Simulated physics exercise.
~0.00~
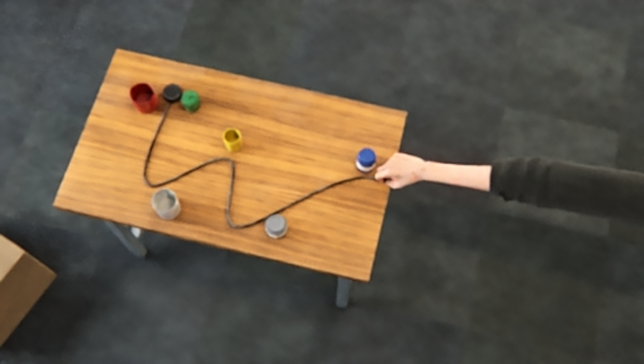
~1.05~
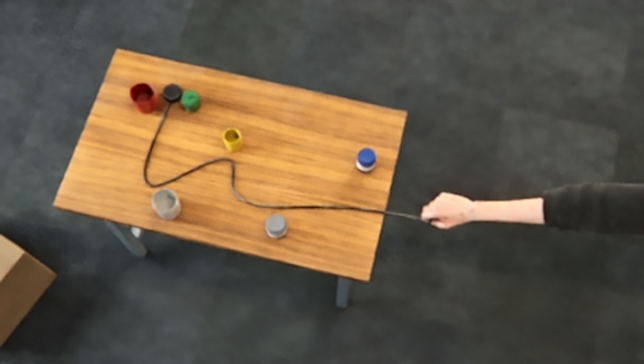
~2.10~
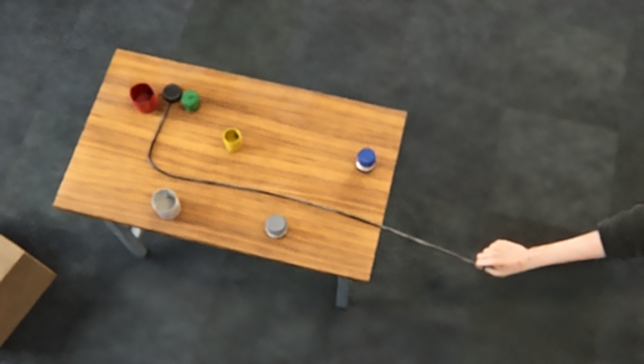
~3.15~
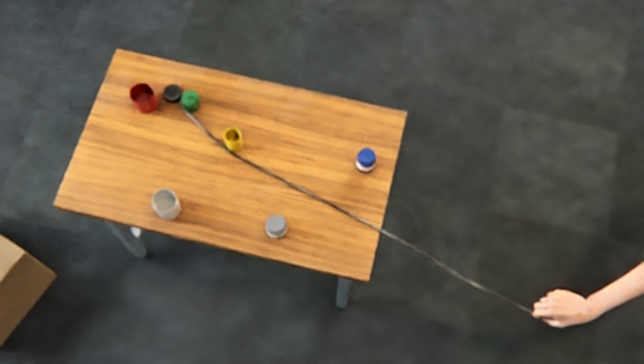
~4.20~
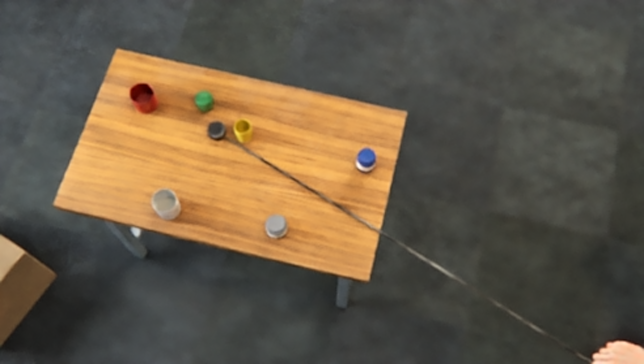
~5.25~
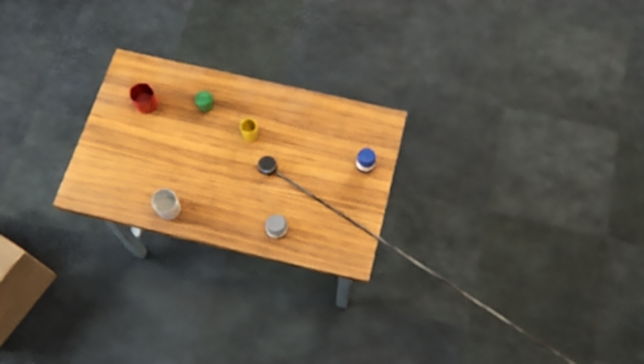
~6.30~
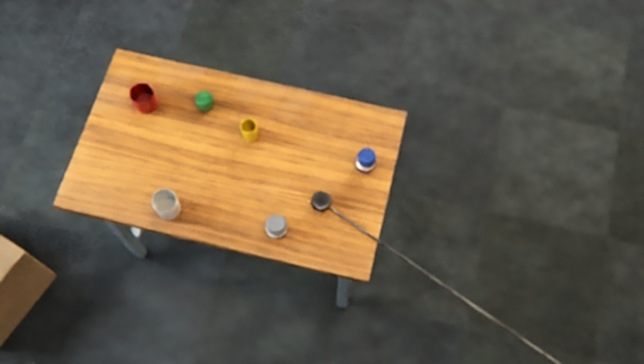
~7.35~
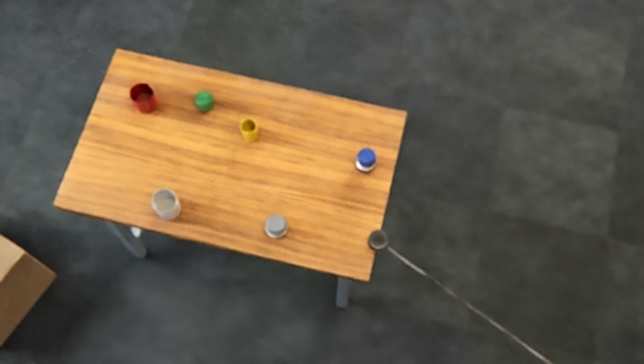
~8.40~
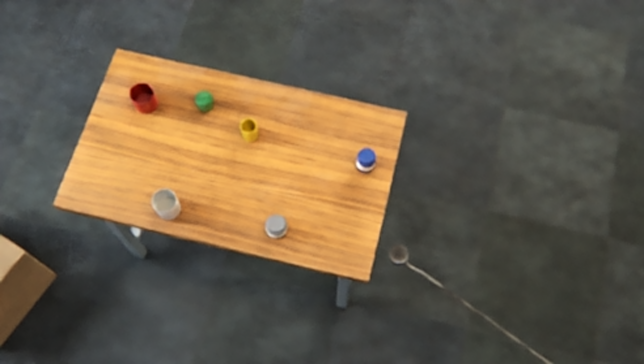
Hand pulling a black cord right, dragging a black puck off a wooden table, nudging green pot and yellow mug aside.
